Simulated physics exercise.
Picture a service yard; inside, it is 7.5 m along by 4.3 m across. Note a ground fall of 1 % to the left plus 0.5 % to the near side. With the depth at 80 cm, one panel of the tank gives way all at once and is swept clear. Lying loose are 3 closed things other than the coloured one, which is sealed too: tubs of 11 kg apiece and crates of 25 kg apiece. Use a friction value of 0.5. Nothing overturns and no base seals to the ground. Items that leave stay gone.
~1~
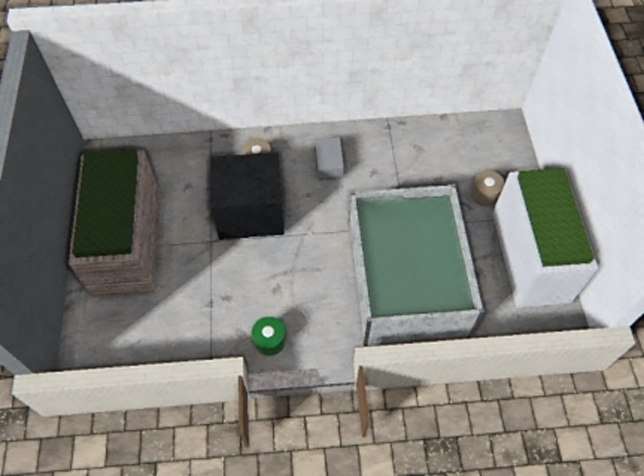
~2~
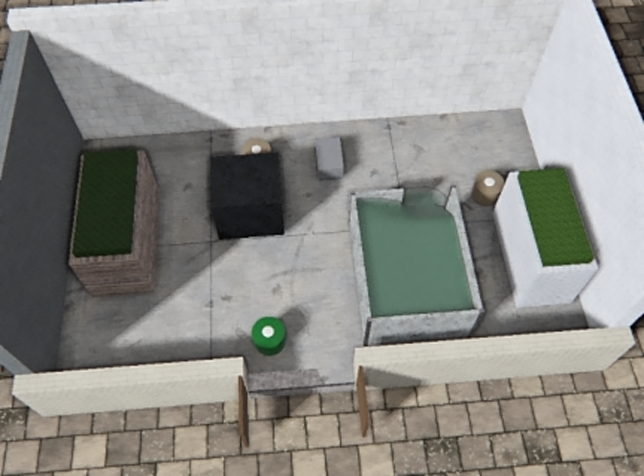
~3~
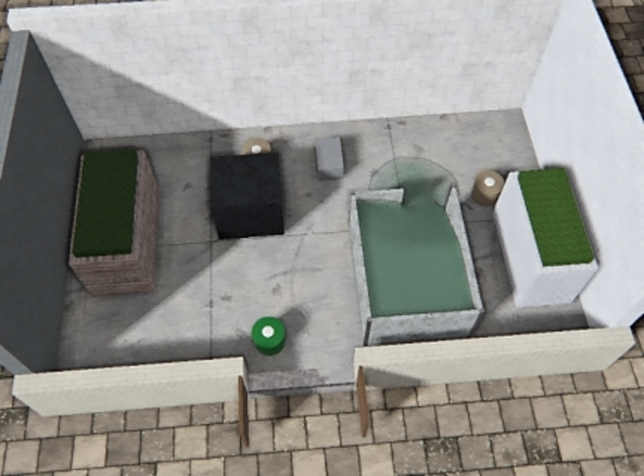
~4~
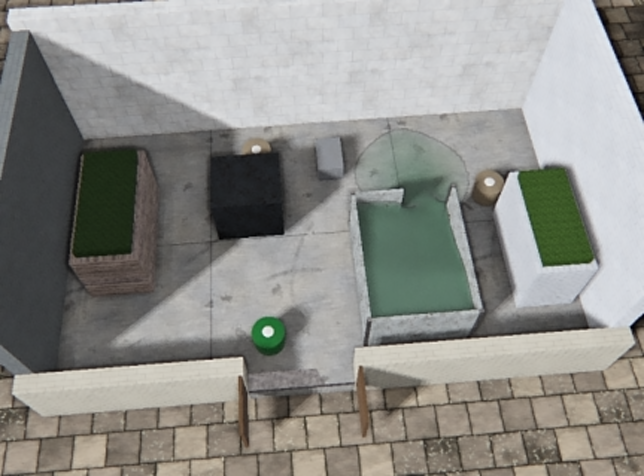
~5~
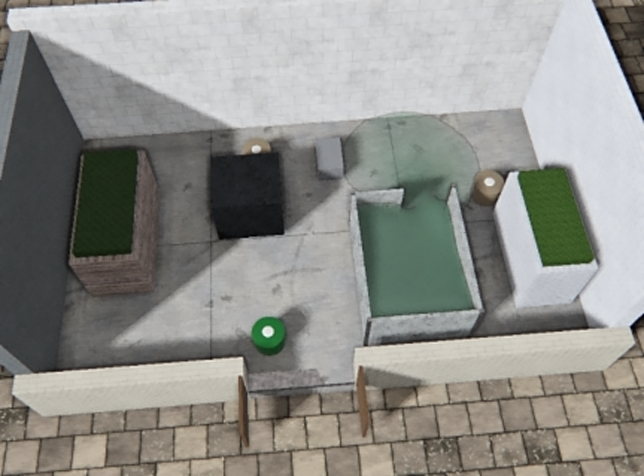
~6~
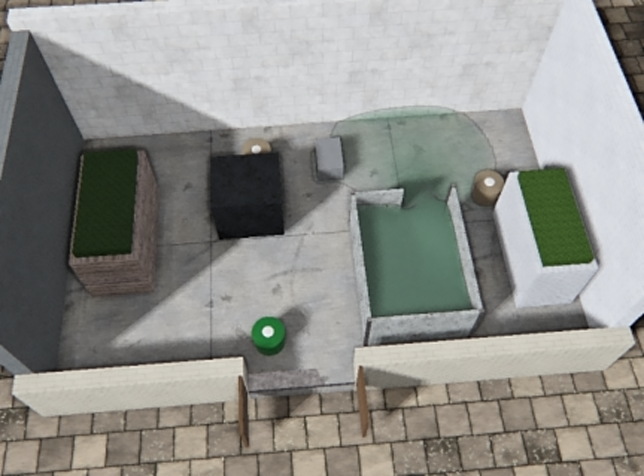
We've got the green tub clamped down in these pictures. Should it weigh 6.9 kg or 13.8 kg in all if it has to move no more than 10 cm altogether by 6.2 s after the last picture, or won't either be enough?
To my eye, the lighter setting does the job.
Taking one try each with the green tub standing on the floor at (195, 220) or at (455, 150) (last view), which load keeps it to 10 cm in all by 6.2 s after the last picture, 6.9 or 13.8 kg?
First spot: Light mass works; second spot: No mass works.
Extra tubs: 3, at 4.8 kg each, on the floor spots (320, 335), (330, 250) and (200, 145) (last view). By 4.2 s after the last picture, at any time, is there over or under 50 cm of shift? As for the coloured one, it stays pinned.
Each in turn: Not that far, not that far, further than that.
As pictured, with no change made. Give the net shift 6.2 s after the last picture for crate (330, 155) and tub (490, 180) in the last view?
Net shift, one by one: 40 cm / 80 cm.
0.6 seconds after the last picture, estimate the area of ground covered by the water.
Flooded: Near 9.0 m2.
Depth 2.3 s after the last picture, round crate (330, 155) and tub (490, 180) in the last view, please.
Some 6 cm at the first, some 7 cm at the second.
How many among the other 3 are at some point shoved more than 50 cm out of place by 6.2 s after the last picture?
The answer here is 2.
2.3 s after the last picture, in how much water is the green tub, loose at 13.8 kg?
Close to 0 cm deep.
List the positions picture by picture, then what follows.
The first picture shows the green tub at (268, 332), on the bottom; water covers 2.7 m2; 0 of 4 have shifted.
The second picture shows the green tub at (268, 332), on the bottom; 3.1 m2 under water; 0 of 4 have shifted.
The third picture shows the green tub at (268, 332) rests on the ground; water covers 3.9 m2; 0 of 4 have shifted.
The fourth picture shows the green tub at (268, 332), on the bottom; water covers 5.0 m2; 0 of 4 have shifted.
The fifth picture shows the green tub at (268, 332) rests on the ground; 6.2 m2 under water; 0 of 4 have shifted.
The sixth picture shows the green tub at (268, 332) rests on the ground; 6.9 m2 under water; 0 of 4 have shifted.
Then, 0.6 s after the last picture the green tub would be 0 cm from its start with 6.9 kg and 0 cm from its start with 13.8 kg; 0 cm of water round it then.
Then, 2.3 s after the last picture the green tub would be 0 cm from its start with 6.9 kg and 0 cm from its start with 13.8 kg; 0 cm of water round it then.
Then, 4.2 s after the last picture the green tub would be 0 cm from its start with 6.9 kg and 0 cm from its start with 13.8 kg; 0 cm of water round it then.
Then, 6.2 s after the last picture the green tub would be 0 cm from its start with 6.9 kg and 0 cm from its start with 13.8 kg; 3 cm of water round it then.
